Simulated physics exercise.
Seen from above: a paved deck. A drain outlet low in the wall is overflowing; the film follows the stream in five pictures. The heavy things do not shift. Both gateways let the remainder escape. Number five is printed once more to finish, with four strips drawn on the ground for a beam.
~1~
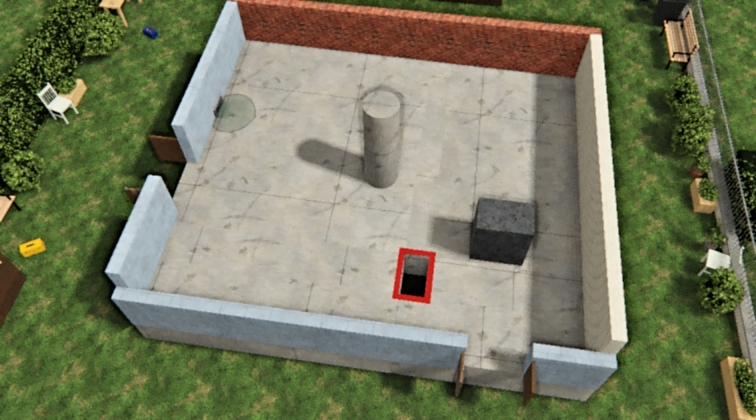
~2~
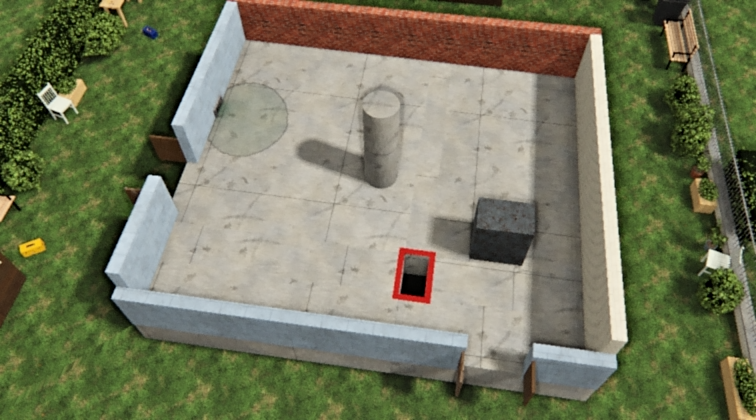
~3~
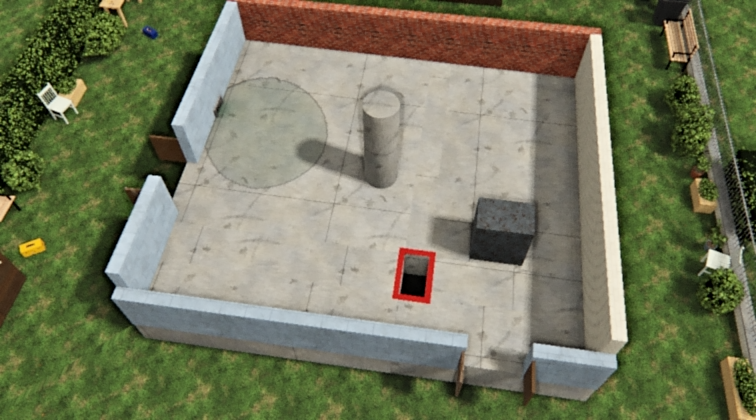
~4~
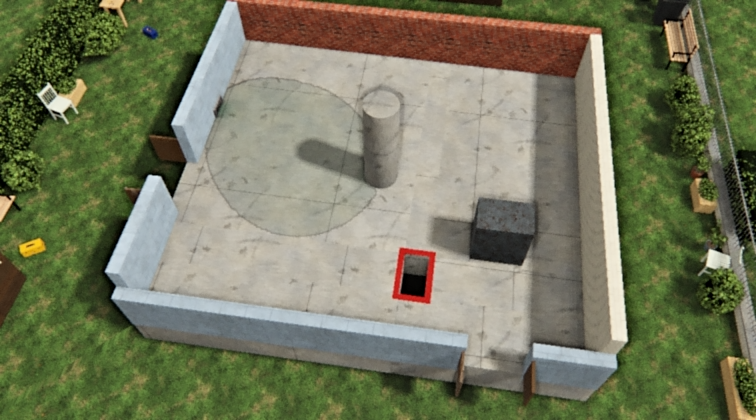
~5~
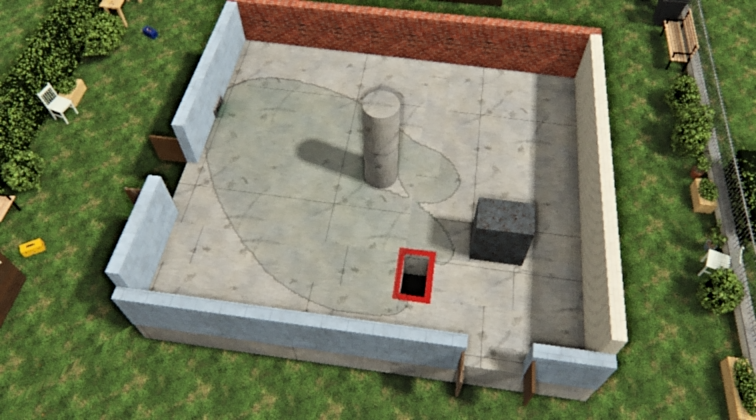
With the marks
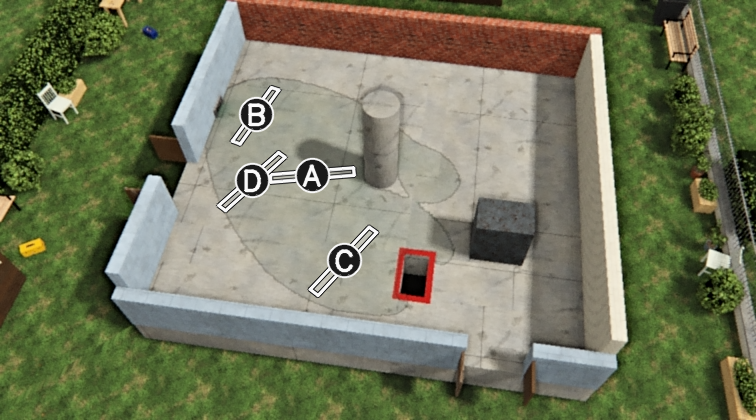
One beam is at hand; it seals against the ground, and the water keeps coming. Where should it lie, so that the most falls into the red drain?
Best: D.
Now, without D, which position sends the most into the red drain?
It is C.
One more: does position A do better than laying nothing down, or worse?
Worse.
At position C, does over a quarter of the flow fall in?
No, it does not.
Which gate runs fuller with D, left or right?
More leaves on the right.
In white, A from (270, 178) to (353, 171); B from (236, 142) to (275, 88); C from (314, 292) to (372, 229); D from (222, 208) to (281, 154).
Choosing A, about 13 % of the stream goes into the red drain, about 80 % out by the gates.
Choosing B, about 10 % of the stream goes into the red drain, about 79 % out by the gates.
Choosing C, about 19 % of the stream goes into the red drain, about 73 % out by the gates.
Choosing D, about 30 % of the stream goes into the red drain, about 62 % out by the gates.
